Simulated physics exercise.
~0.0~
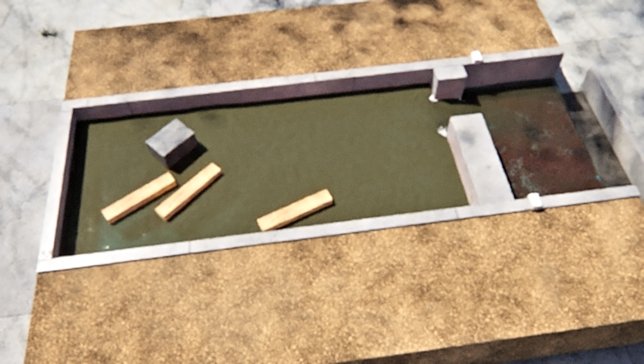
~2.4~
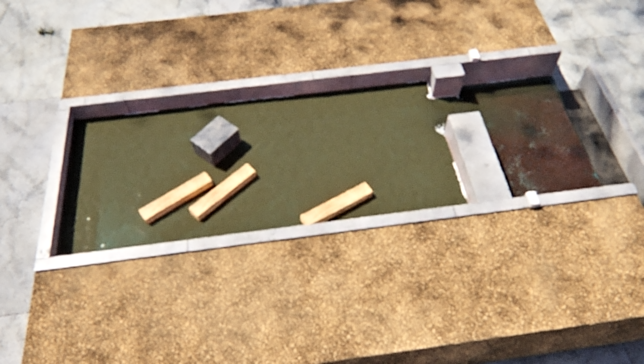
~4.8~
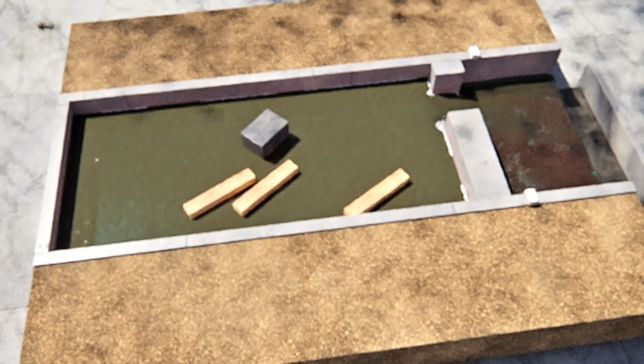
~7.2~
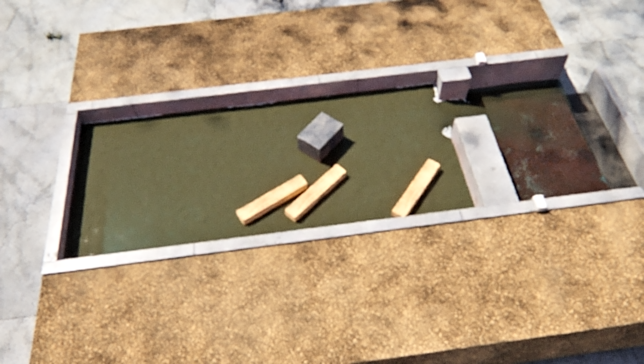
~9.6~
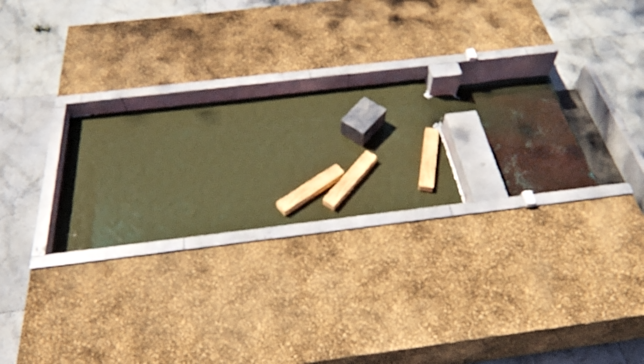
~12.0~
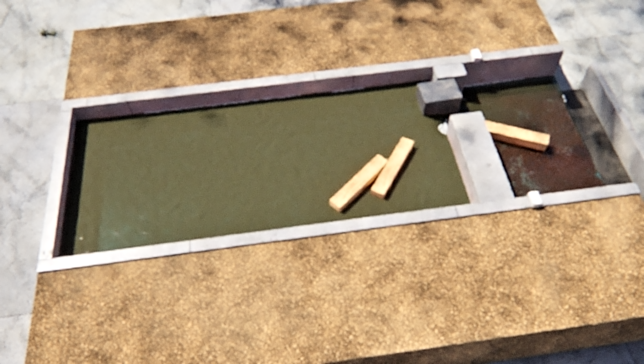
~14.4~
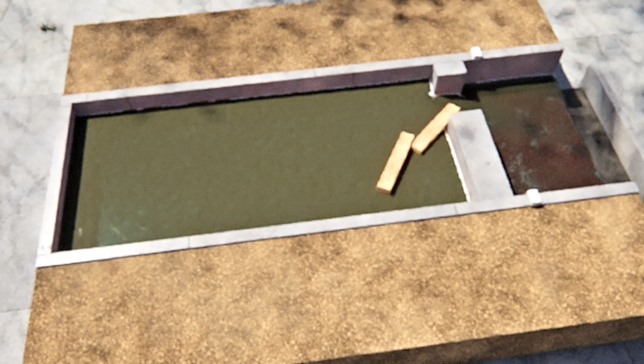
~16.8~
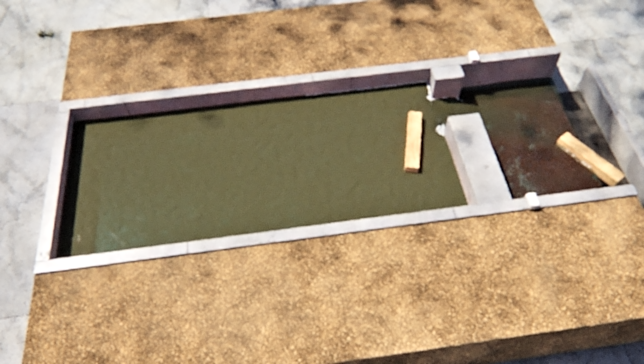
To begin with, three pale wooden beams and one dark grey crate float near the left side of a concrete channel of murky green water. They all drift steadily to the right toward a gap between two concrete blocks. The leading beam swings upright beside the larger block, then slips through, with the crate reaching the gap behind it. Both are soon gone from view, while the last two beams angle upward toward the opening. Finally, one beam passes through and lies near the right end, while the other still floats just left of the gap.
